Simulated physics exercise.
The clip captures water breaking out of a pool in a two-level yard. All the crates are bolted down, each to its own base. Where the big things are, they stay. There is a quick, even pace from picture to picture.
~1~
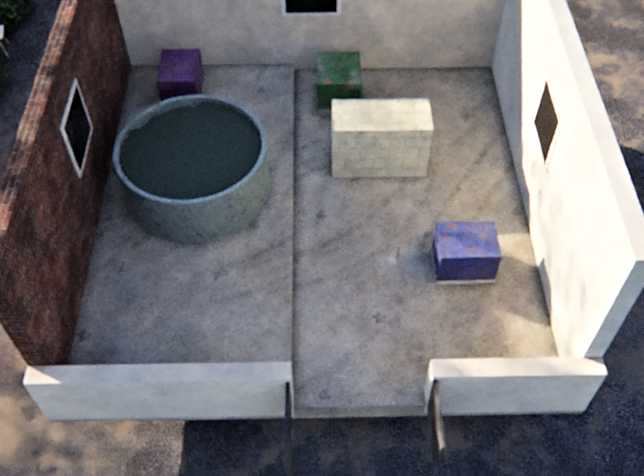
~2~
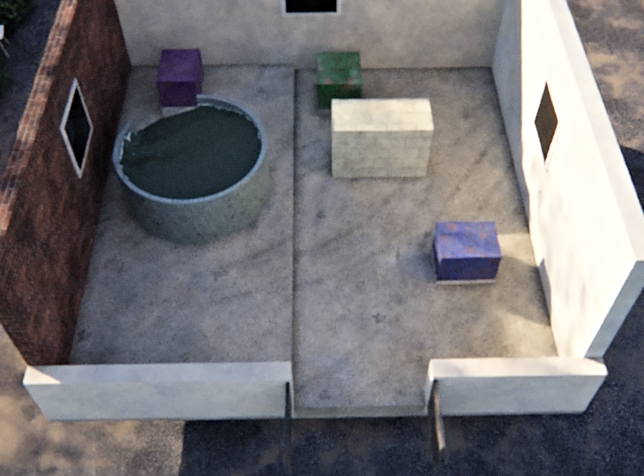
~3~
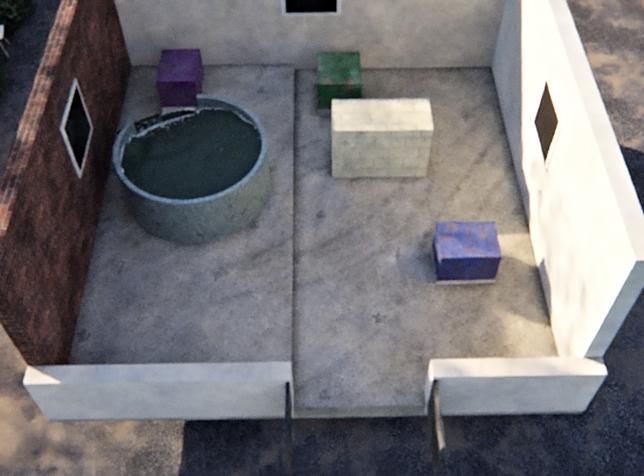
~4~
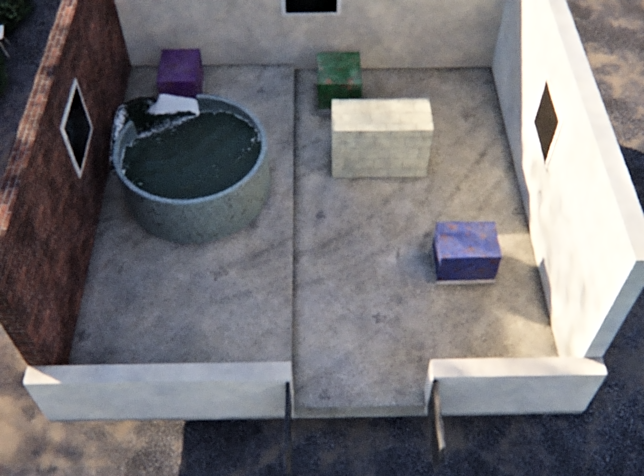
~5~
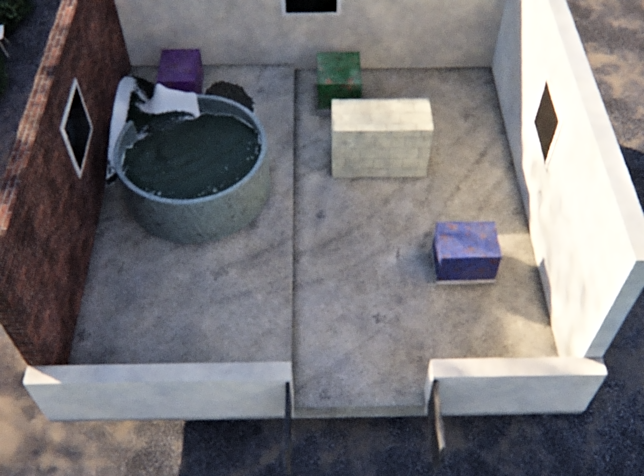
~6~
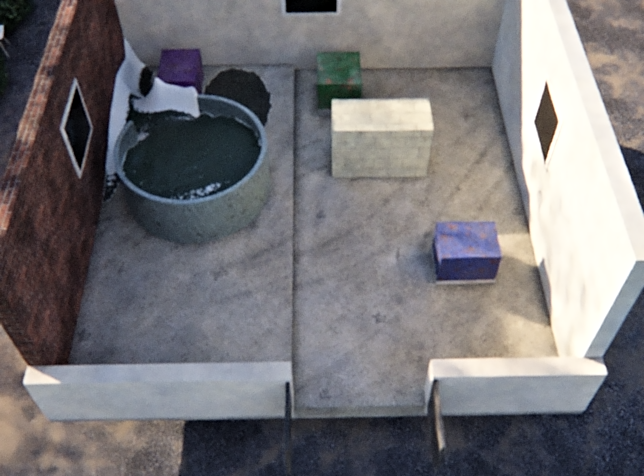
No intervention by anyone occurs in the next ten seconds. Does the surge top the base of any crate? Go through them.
At the end, the purple crate is going to be reached by the water; the blue crate is going to be reached by the water; the green crate is going to be reached by the water.
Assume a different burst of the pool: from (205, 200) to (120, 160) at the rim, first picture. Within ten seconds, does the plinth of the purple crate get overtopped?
The purple one is not reached.
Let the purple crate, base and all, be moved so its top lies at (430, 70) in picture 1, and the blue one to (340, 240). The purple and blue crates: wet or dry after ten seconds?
Reading - purple: Untouched, blue: Flooded.
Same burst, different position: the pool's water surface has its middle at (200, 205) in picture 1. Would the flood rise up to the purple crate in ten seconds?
Purple crate: Overtopped.
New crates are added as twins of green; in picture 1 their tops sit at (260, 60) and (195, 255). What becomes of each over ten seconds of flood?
In that order: Is wetted, remains dry.
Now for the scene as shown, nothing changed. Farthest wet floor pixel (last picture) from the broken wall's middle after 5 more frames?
Approximate pixel: (333, 70).
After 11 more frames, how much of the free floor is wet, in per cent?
That's roughly 30 per cent.
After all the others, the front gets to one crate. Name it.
Looks like the blue crate to me.
A moment on, water covers 20 % of the floor; the purple crate water round its plinth, the blue crate not reached, the green crate water round its plinth.
Next, water covers 30 % of the floor; the purple crate water round its plinth, the blue crate not reached, the green crate water round its plinth.
Then, water covers 50 % of the floor; the purple crate water round its plinth, the blue crate not reached, the green crate water round its plinth.
Later, water covers 85 % of the floor; the purple crate water round its plinth, the blue crate water round its plinth, the green crate water round its plinth.
In the end, water covers 90 % of the floor; the purple crate was topped, the blue crate was topped, the green crate was topped.
